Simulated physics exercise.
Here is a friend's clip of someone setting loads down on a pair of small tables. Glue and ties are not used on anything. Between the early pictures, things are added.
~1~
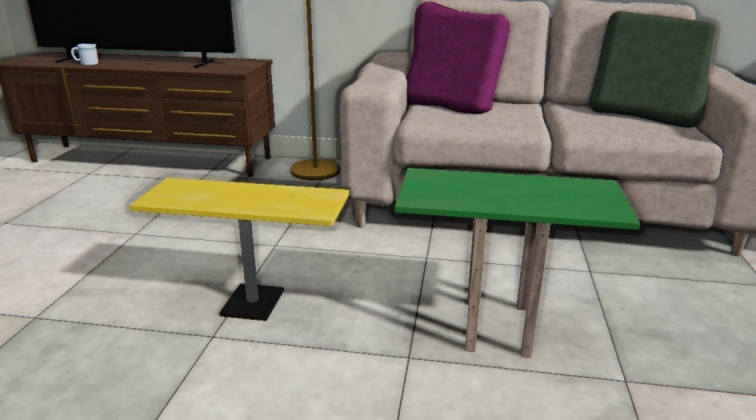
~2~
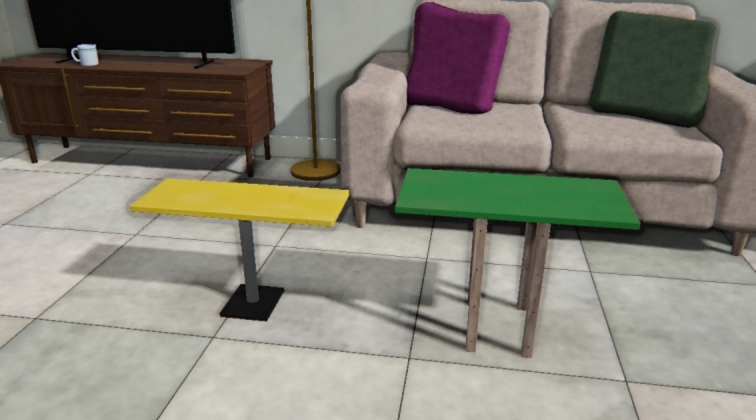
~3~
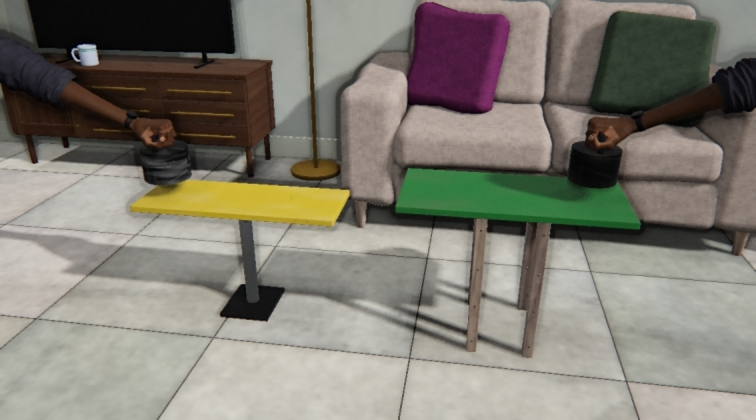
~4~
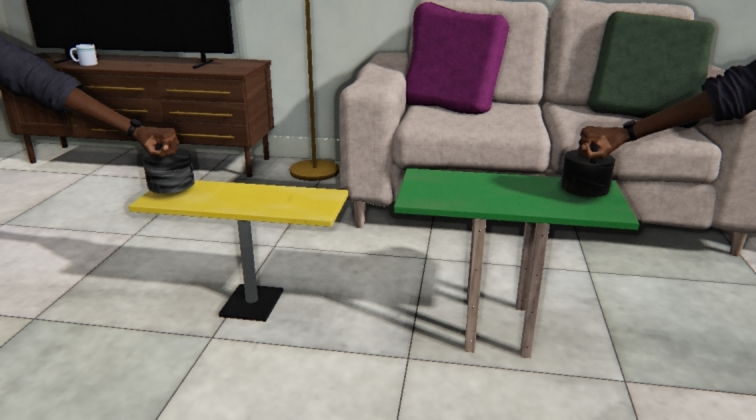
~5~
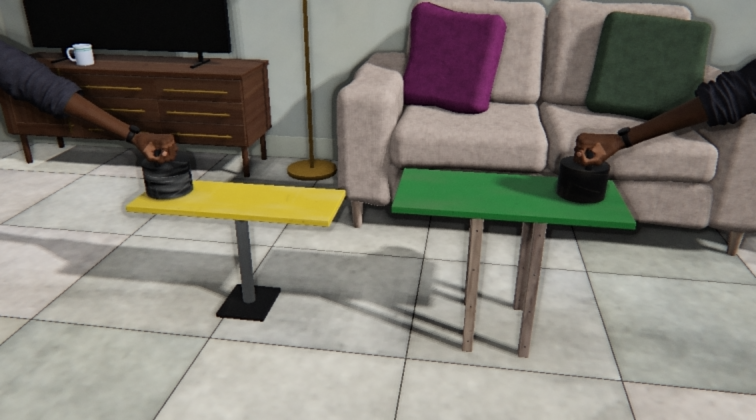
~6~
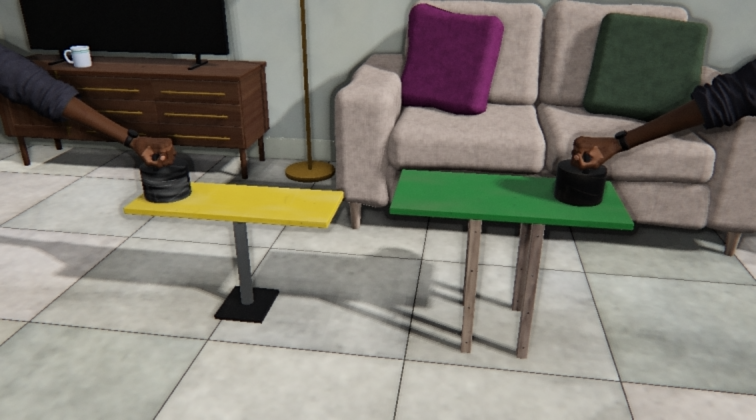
The footage shows a yellow table and a green table before a sofa; two arms then appear from the left and right, lower black cylindrical objects onto the tables' outer ends, and keep hold of them.
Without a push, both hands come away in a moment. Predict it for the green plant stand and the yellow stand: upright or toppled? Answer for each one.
Green plant stand - toppled; yellow stand - toppled.
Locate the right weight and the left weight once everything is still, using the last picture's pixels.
The right weight at (749, 339), the left weight at (78, 273).
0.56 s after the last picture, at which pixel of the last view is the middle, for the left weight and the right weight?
(110, 271) and (653, 232).
Then, 0.38 s on from there, green plant stand turned 10° from its first pose near (534, 195); yellow stand turned 23° from its first pose near (199, 199).
Then, 0.56 s on from there, green plant stand turned 33° from its first pose near (582, 208); yellow stand turned 58° from its first pose near (160, 227).
In the end, the green plant stand goes over, near (631, 258); the yellow stand goes over, near (153, 228).
